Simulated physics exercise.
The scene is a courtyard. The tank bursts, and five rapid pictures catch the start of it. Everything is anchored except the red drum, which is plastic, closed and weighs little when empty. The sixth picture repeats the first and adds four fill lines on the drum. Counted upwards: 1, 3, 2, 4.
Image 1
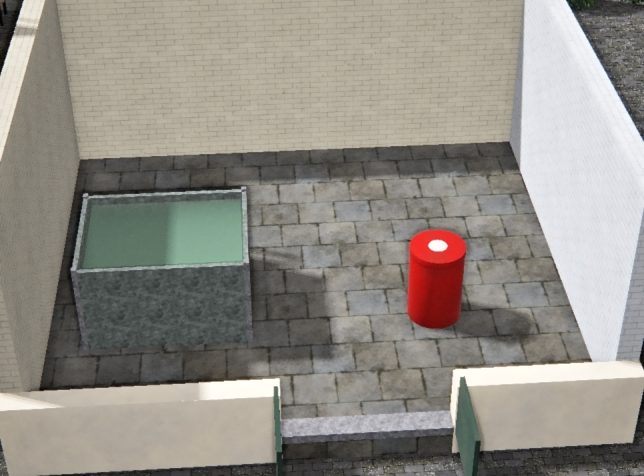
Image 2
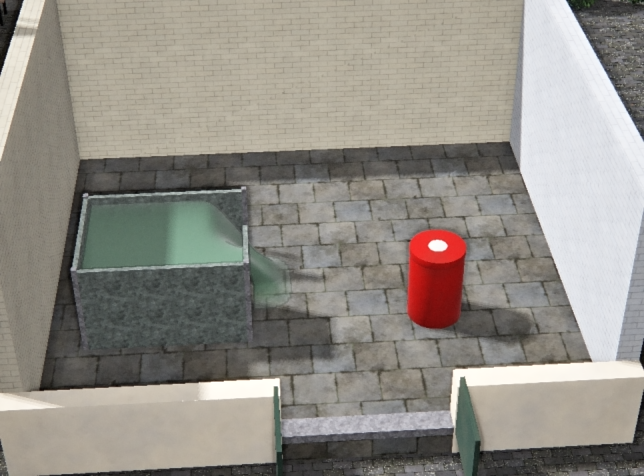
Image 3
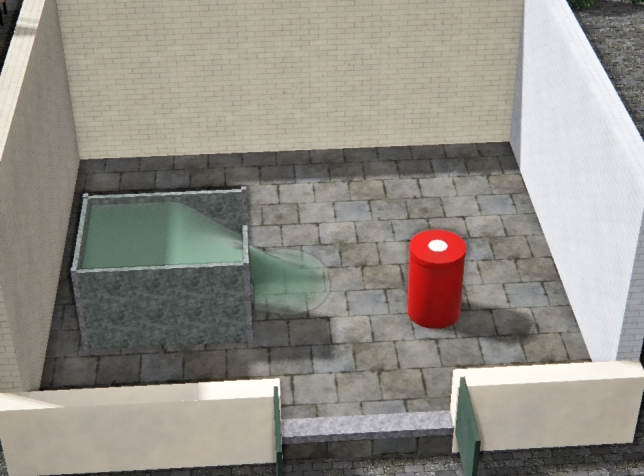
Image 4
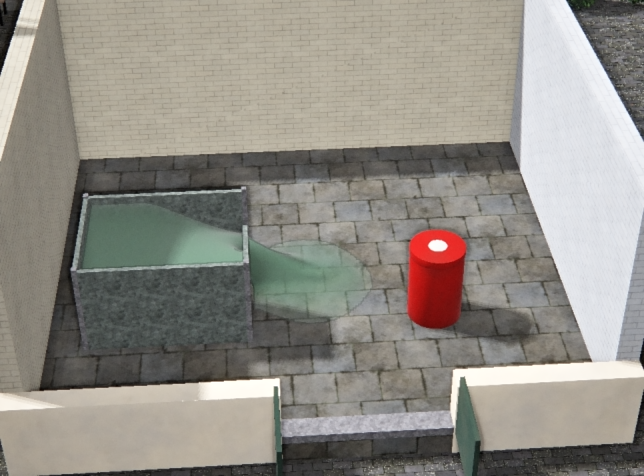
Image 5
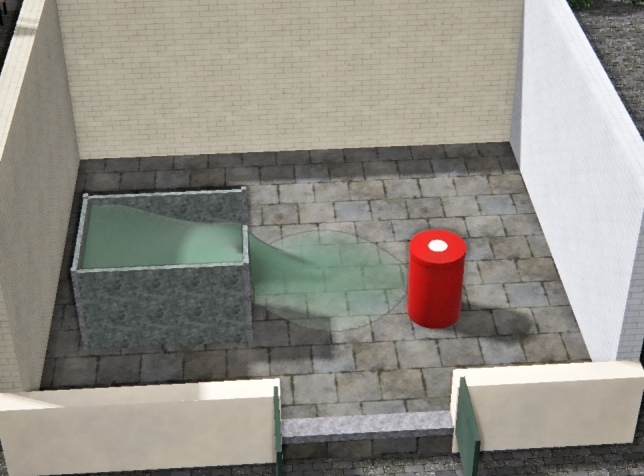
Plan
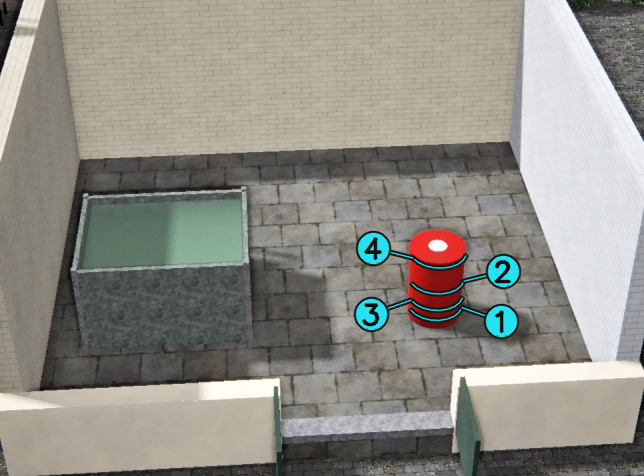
In a courtyard, green water pours from a stone tank and spreads rightward across the paving.
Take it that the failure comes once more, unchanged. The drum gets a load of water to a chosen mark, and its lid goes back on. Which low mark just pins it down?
Use mark 2.
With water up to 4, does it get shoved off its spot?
No, that is safe.
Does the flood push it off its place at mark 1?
Yes, that goes wrong.
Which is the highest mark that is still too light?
It is 3.
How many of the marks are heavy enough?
Two of them.
On the marked copy, 1 at (438, 320); 2 at (440, 293); 3 at (439, 310); 4 at (442, 268); from the bottom up 1, 3, 2, 4.
With 1, it is pushed about twice its own width away.
With 2, it does not move.
With 3, it is pushed about half its own width away.
With 4, it does not move.
